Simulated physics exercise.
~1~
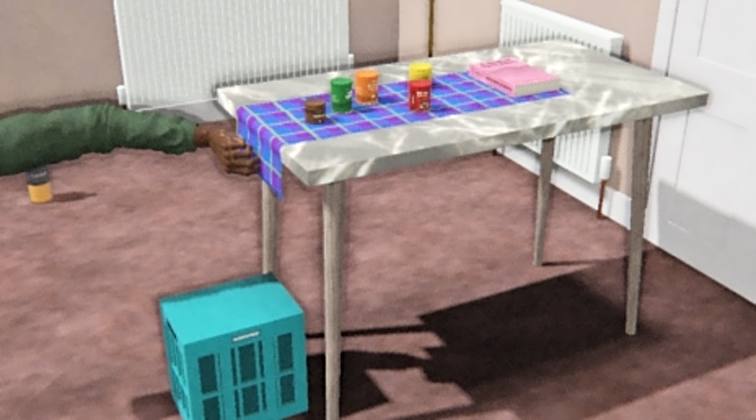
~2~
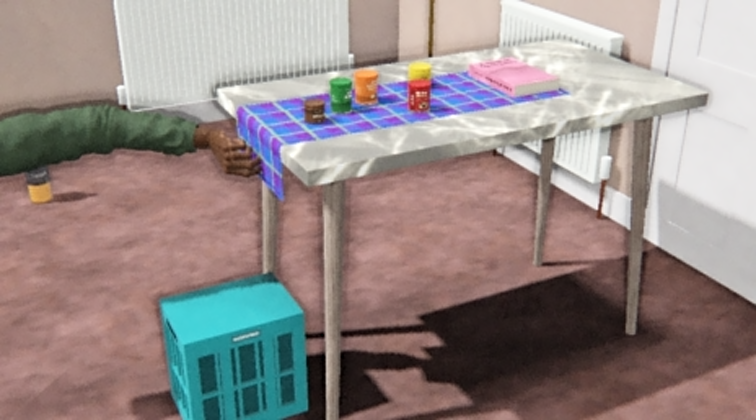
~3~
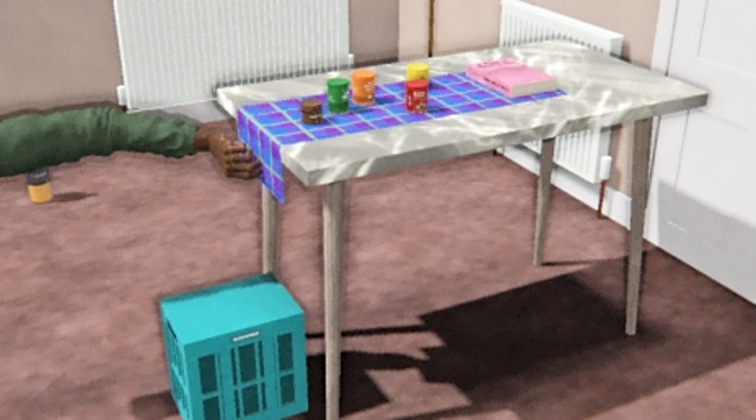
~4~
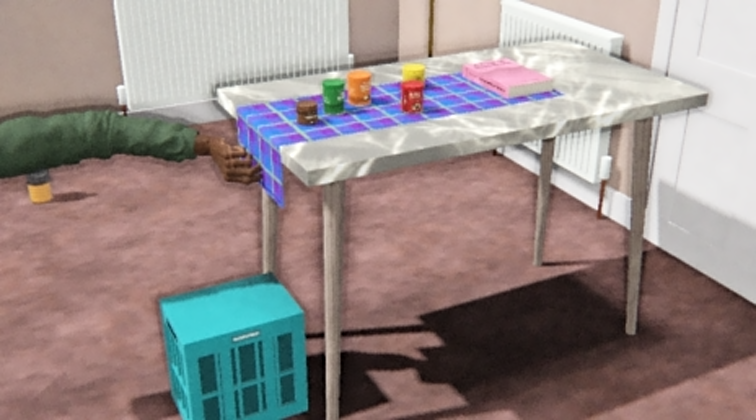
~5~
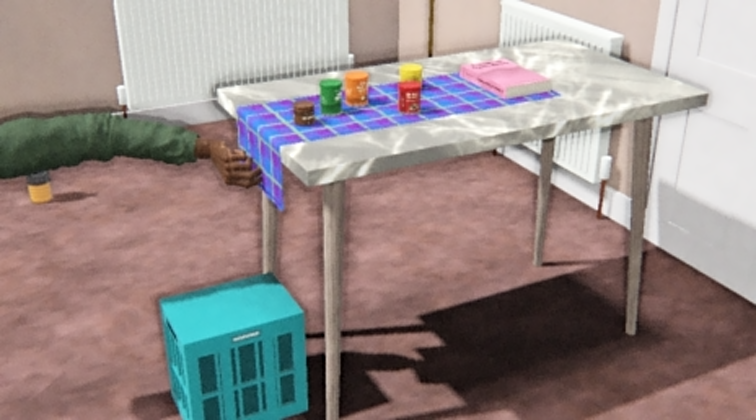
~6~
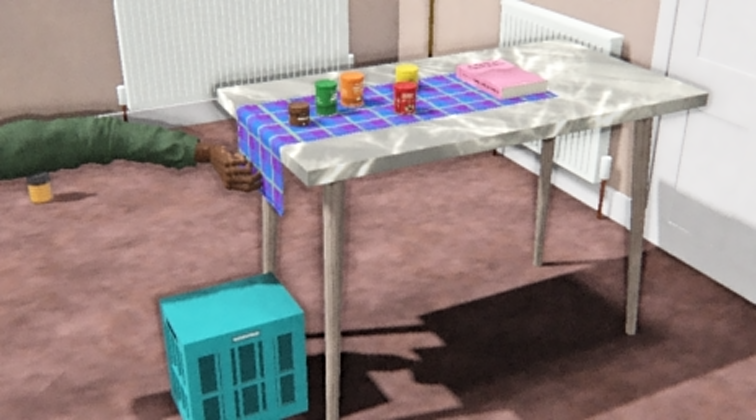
A purple checked runner shifts slightly left along a table as a hand at its hanging end draws it downward, carrying the small colourful pots and pink book with it, while a turquoise crate sits on the floor below.
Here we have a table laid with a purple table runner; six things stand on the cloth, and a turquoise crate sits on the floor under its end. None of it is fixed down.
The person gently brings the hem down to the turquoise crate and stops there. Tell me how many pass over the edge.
Three pieces drop off.
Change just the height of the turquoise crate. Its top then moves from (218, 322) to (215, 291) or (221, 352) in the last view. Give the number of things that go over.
Then 2 and 4.
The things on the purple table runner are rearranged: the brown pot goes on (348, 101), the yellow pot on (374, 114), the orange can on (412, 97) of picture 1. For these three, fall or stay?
Brown pot: Off. Yellow pot: Off. Orange can: Still up.
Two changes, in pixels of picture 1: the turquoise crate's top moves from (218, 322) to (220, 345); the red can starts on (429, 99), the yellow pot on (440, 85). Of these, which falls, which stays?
The red can? Safe. The yellow pot? Safe.
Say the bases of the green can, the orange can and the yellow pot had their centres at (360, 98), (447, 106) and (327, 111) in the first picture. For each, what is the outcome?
For the green can it's falling, for the orange can it's staying, for the yellow pot it's falling.
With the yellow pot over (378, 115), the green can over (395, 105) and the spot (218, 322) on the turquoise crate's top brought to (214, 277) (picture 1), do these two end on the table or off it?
Observed: Yellow pot remains seated; green can remains seated.
Early on, hem near (262, 239); brown pot gone.
Midway, hem on the crate; brown pot, green can and orange can gone.
Finally, hem on the crate; brown pot, green can and orange can gone. Over the edge go three.
